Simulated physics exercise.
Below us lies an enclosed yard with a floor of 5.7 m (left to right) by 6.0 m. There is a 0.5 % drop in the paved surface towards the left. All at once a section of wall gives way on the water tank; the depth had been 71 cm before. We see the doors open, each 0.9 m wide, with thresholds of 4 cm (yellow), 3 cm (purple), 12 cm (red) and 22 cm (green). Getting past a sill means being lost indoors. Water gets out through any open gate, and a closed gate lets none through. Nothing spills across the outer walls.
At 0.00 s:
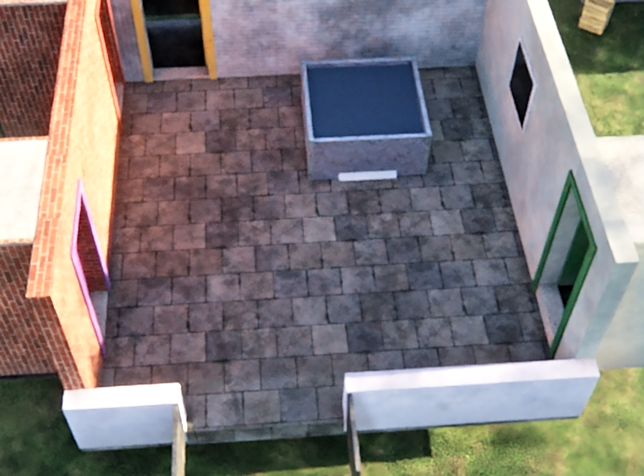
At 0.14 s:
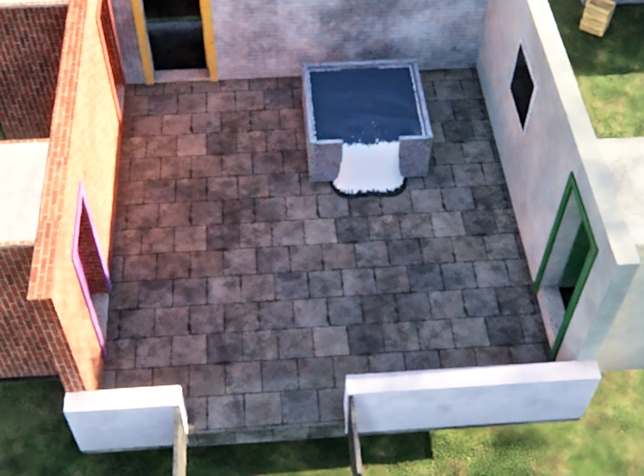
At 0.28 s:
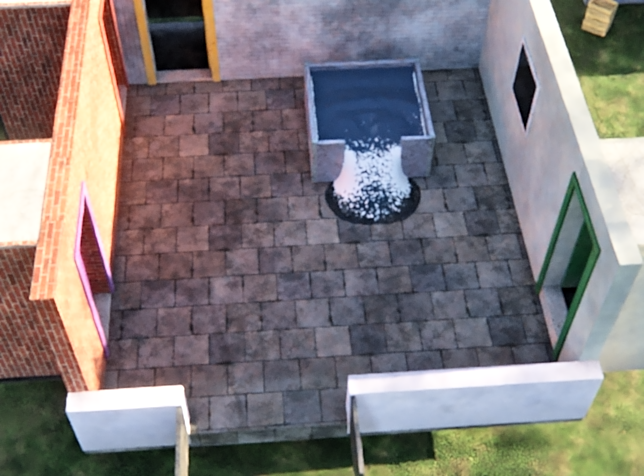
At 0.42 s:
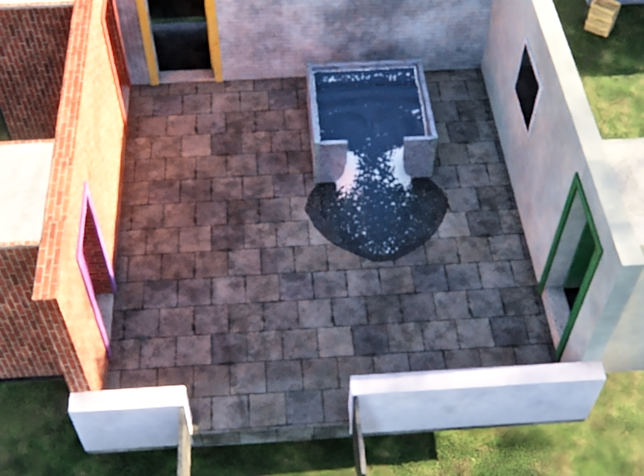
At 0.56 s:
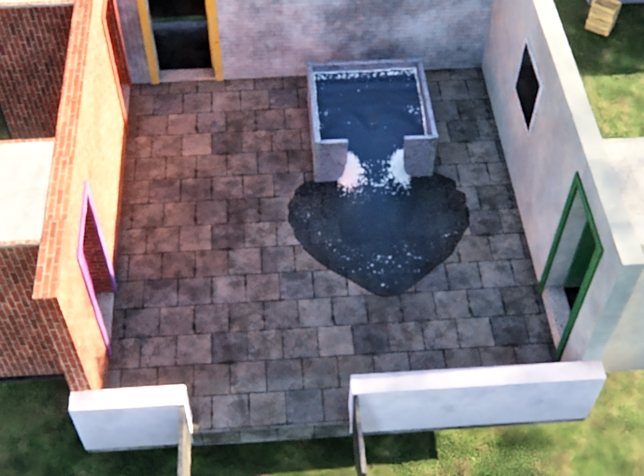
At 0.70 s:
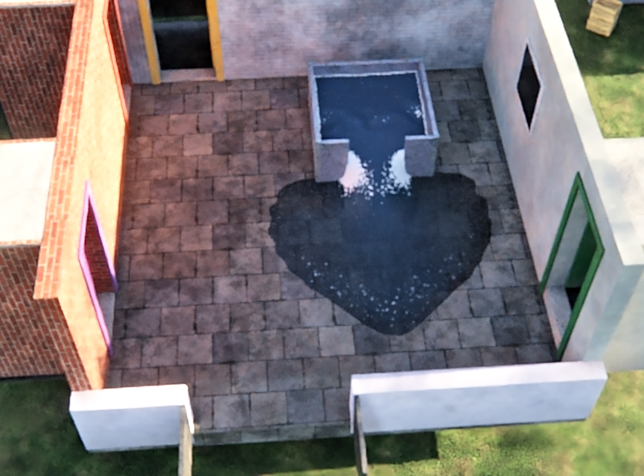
The clip opens on a walled, stone-paved yard seen from above, with still water in a raised tank near the back wall. A section of the tank's front gives way and white, foaming water pours out, spreading across the paving toward the front in a widening dark pool.
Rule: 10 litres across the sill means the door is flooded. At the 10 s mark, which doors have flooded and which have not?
The yellow door has not; the purple door has flooded; the red door has not; the green door has not.
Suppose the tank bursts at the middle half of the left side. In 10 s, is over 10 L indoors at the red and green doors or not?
Result: Red limit passed, green limit not passed.
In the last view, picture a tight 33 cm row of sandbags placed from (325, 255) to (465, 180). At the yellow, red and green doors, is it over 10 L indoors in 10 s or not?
Then, at the yellow door it's exceeded, at the red door it's not exceeded, at the green door it's not exceeded.
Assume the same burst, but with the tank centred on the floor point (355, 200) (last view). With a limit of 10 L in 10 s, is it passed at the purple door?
Then, at purple, it's within bounds.
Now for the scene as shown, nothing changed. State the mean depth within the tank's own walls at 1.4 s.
Mean depth: Some 42 cm.
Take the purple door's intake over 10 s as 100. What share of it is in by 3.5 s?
I'd put it at about 5 per cent by that point.
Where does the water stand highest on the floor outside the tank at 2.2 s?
Location: Approx. (543, 367).
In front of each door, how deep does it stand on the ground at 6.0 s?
Centimetres: Yellow 0 / purple 6 / red 0 / green 8.
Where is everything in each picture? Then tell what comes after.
In the first frame, still water, 71 cm deep, in the water tank at (364, 102).
In the second frame, the front is at (339, 189), 0.5 m from the gap at (369, 163); 0.2 m2 of floor is under water; 71 cm left at the back of the water tank.
In the third frame, water pours out at (371, 165) and has run 0.9 m, to (362, 221); typically 11 cm deep outside, 71 cm at the water tank's back.
In the fourth frame, water pours out at (374, 166) and has run 1.4 m, to (369, 255); typically 7 cm deep outside, 64 cm at the water tank's back.
In the fifth frame, the front is at (378, 289), 2.0 m from the gap at (374, 165); 3.4 m2 of floor is under water; 60 cm left at the back of the water tank.
In the sixth frame, water pours out at (375, 165) and has run 2.6 m, to (384, 328); typically 4 cm deep outside, 60 cm at the water tank's back.
After 1.4 s water covers 40 % of the floor and is deepest (36 cm) near (373, 181); yellow door not reached, purple door not reached, red door not reached, green door 4 cm at the sill, 0 L in.
After 2.2 s water covers 50 % of the floor and is deepest (32 cm) near (543, 367); yellow door not reached, purple door not reached, red door not reached, green door 11 cm at the sill, 0 L in.
After 3.5 s water covers 50 % of the floor and is deepest (18 cm) near (373, 181); yellow door not reached, purple door 4 cm at the sill, 1 L in, red door not reached, green door 14 cm at the sill, 0 L in.
After 6.0 s water covers 60 % of the floor and is deepest (16 cm) near (122, 420); yellow door not reached, purple door 6 cm at the sill, 6 L in, red door not reached, green door 8 cm at the sill, 0 L in.
After 10.0 s water covers 90 % of the floor and is deepest (8 cm) near (115, 309); yellow door 6 cm at the sill, 0 L in, purple door 7 cm at the sill, 47 L in, red door 3 cm at the sill, 0 L in, green door 5 cm at the sill, 0 L in.
